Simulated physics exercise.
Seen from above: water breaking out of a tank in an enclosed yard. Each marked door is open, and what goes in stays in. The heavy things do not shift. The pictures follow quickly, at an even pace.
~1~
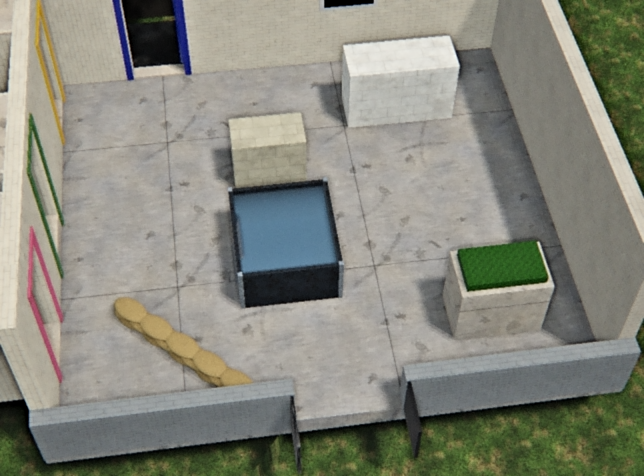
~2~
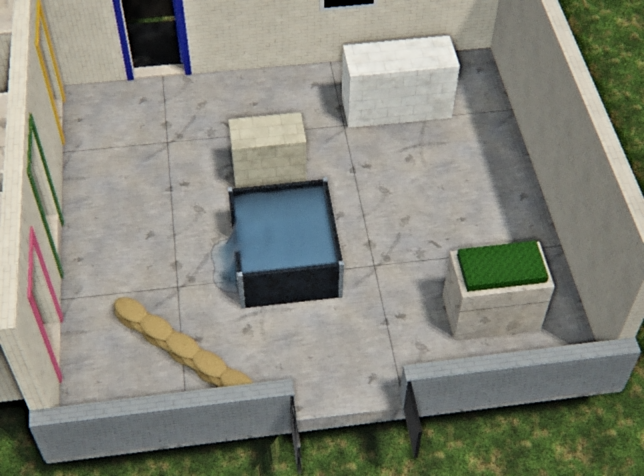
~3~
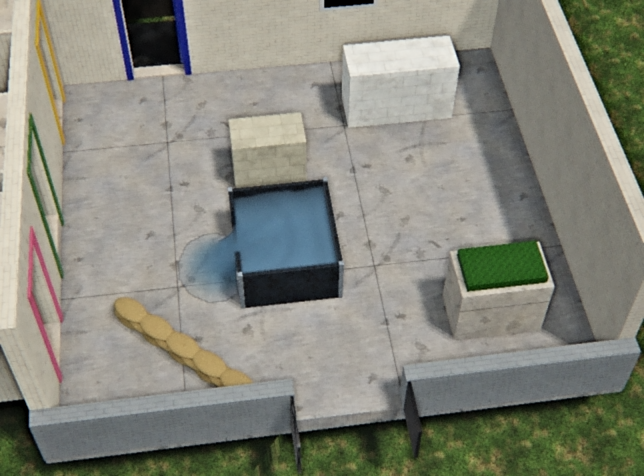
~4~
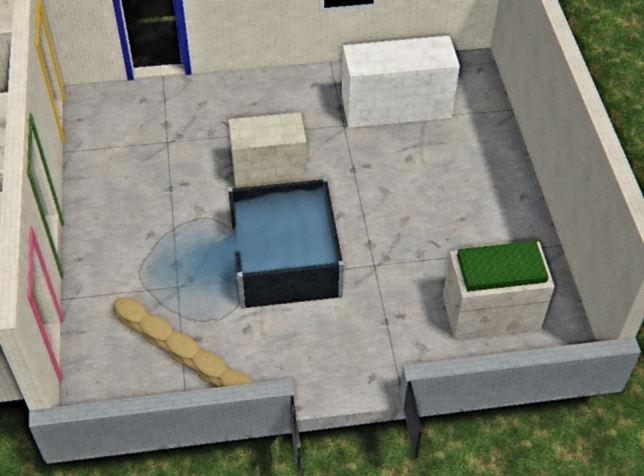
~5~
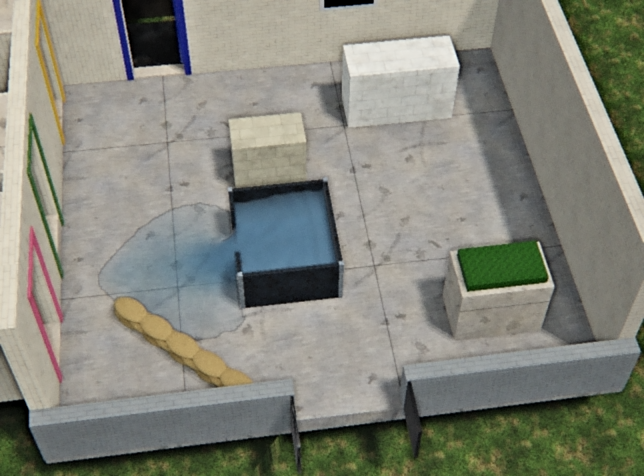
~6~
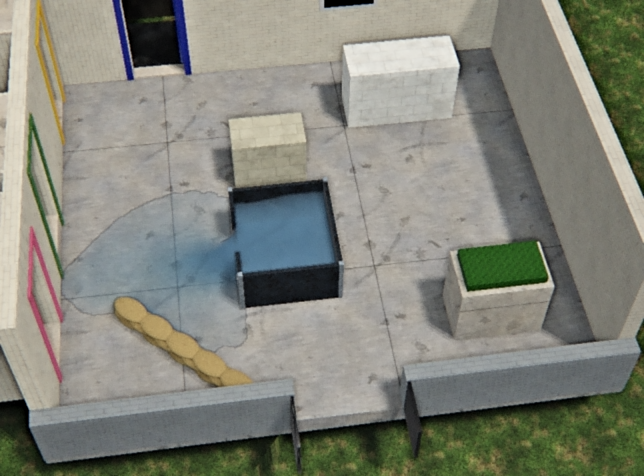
Water breaks from the left side of a dark-walled tank at the middle of a grey paved yard with pale walls, seen from above by a still camera. A beige block and a larger white one stand behind the tank, a green-topped block to the right, and a slanting row of tan rounded shapes at lower left. The thin blue sheet fans steadily leftward across the paving, reaching those shapes and spreading beyond their upper end.
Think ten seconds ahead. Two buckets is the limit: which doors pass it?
One by one: The green door admits no more than that; the blue door lets in a lot; the pink door lets in a lot; the yellow door admits no more than that.
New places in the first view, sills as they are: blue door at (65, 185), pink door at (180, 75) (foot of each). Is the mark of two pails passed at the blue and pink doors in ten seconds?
My reading: Blue door lets more in; pink door passes that mark.
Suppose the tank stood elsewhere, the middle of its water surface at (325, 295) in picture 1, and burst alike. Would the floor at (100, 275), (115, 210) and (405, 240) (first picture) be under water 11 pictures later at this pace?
In turn: Flooded, wet, free of water.
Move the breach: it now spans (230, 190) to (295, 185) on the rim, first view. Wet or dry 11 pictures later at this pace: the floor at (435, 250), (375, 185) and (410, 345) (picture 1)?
As listed: Awash, awash, no water.
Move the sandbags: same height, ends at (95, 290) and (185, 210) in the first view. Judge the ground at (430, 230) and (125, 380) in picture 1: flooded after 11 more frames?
As listed: Not flooded, awash.
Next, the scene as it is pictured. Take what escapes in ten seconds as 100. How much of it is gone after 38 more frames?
Close to 65 %.
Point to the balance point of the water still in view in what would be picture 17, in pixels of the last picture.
I would point to (195, 258).
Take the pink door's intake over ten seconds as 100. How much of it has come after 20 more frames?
Some 35 per cent.
A moment on, water covers 15 % of the floor; the green door wet at the sill, nothing in, the blue door not reached, the pink door wet at the sill, nothing in, the yellow door not reached.
Next, water covers 25 % of the floor; the green door wet at the sill, nothing in, the blue door not reached, the pink door under two buckets in, the yellow door wet at the sill, nothing in.
Then, water covers 40 % of the floor; the green door wet at the sill, nothing in, the blue door wet at the sill, nothing in, the pink door under two buckets in, the yellow door wet at the sill, nothing in.
Later, water covers 55 % of the floor; the green door wet at the sill, nothing in, the blue door over two buckets in, the pink door over two buckets in, the yellow door under two buckets in.
In the end, water covers 70 % of the floor; the green door wet at the sill, nothing in, the blue door over two buckets in, the pink door over two buckets in, the yellow door under two buckets in.
